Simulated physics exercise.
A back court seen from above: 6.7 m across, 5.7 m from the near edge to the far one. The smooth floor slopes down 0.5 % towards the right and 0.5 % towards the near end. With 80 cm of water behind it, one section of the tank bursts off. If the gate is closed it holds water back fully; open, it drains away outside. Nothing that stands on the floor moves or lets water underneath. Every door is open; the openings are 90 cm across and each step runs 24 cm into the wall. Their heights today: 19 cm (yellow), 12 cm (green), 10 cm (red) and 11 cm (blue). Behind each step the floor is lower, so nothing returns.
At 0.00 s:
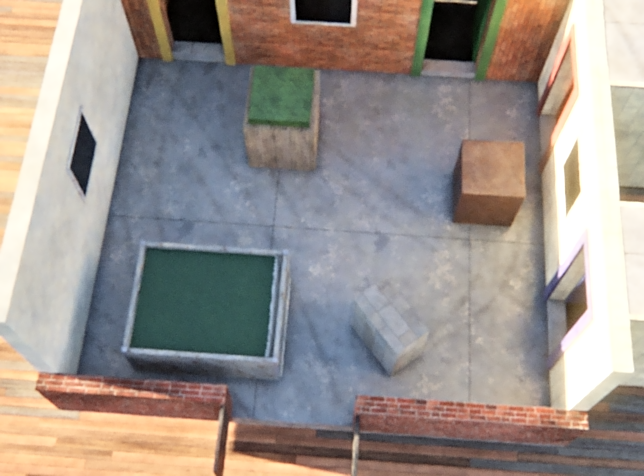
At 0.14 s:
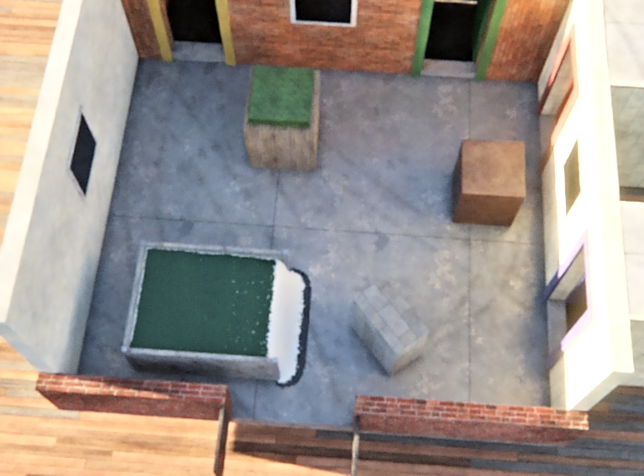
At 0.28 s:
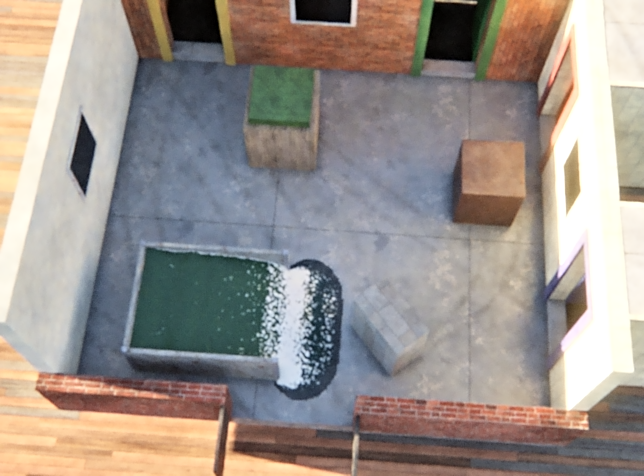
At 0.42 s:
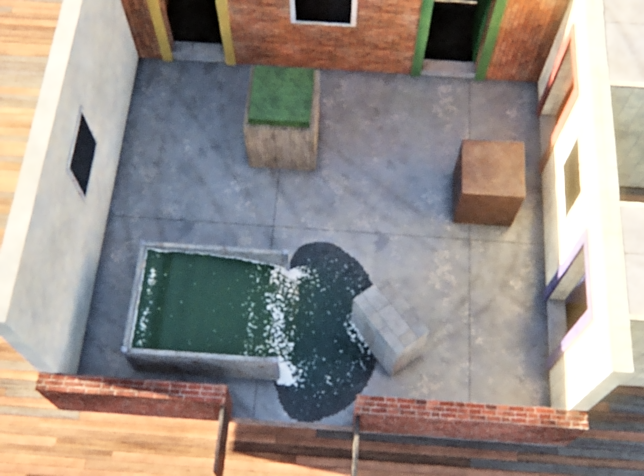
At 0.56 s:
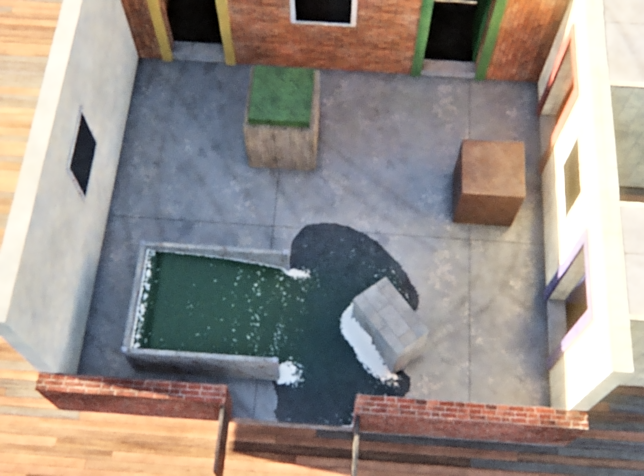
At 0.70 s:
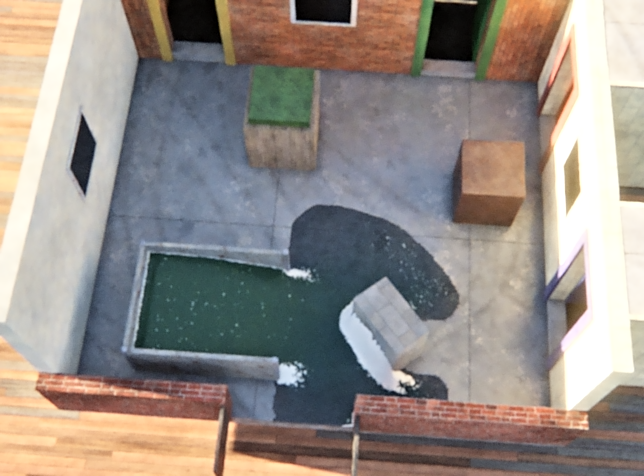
Green water bursting from the right side of a low tank, foaming across a grey courtyard floor and spreading around a pale block.
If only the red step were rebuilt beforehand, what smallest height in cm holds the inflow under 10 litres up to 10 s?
Close to 10 cm is just enough.
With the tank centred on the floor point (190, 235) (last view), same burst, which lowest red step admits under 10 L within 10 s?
Some 19 cm.
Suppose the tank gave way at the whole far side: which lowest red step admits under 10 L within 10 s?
About 16 cm.
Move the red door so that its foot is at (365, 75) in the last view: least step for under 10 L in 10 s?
About 8.5 cm.
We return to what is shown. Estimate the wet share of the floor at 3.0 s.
About 50 per cent.
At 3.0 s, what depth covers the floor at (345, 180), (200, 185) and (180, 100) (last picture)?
Roughly 2, 0 and 0 cm, in turn.
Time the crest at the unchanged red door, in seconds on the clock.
At about 5.0 s.
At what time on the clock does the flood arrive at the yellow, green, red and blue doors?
Arrival: Yellow 5.0 s, green 2.2 s, red 2.0 s, blue 1.3 s.
After 1.4 s water covers 30 % of the floor, deepest (51 cm) near (369, 410); it has not reached the red door.
After 3.0 s water covers 50 % of the floor, deepest (28 cm) near (496, 232); 3 cm at the red door, 0 litres in over its 10 cm step.
After 10.0 s water covers 90 % of the floor, deepest (10 cm) near (546, 325); 8 cm at the red door, 9 litres in over its 10 cm step.
At the red door as built, the water arrived by 2.0 s and peaked near 13 cm at 4.8 s.
Run again over the same 10 s with other heights there, 24 litres in over 8 cm, 4 litres over 11.5 cm. The limit of 10 litres is kept from about 10 cm up.
